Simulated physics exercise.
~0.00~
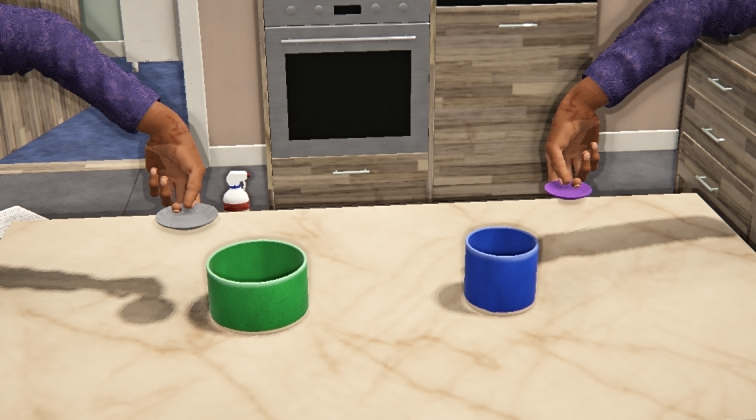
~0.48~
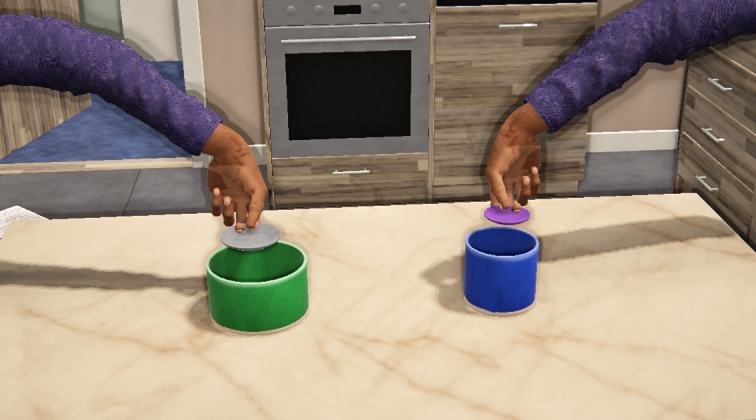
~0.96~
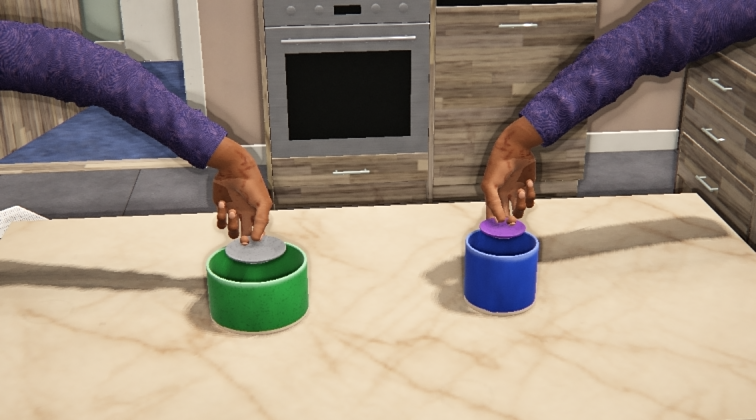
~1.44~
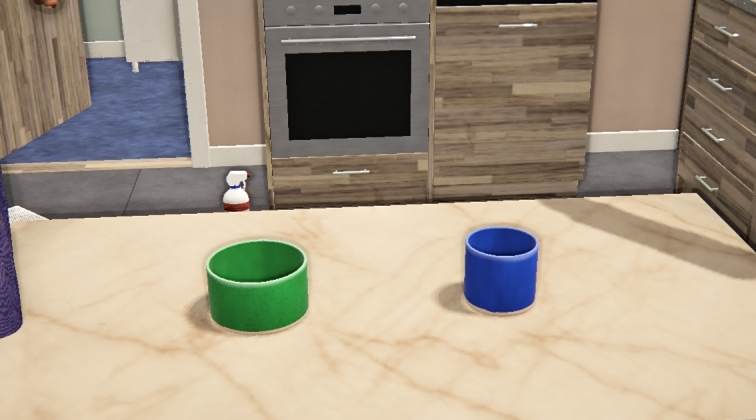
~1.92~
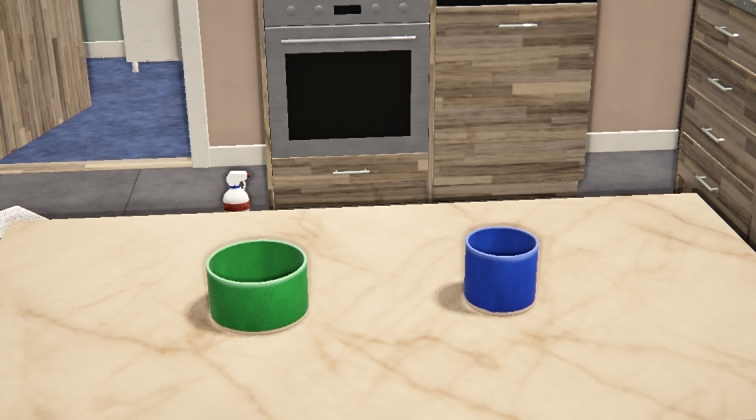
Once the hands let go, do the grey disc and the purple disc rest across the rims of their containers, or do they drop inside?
Both drop inside. The grey disc slips past the rim of the green container, and the purple disc slips past the rim of the blue one.
Two hands in purple sleeves lowered a grey disc over a green container and a smaller purple disc over a blue one, then let go and drew back, leaving both discs out of sight and the containers standing where they were.
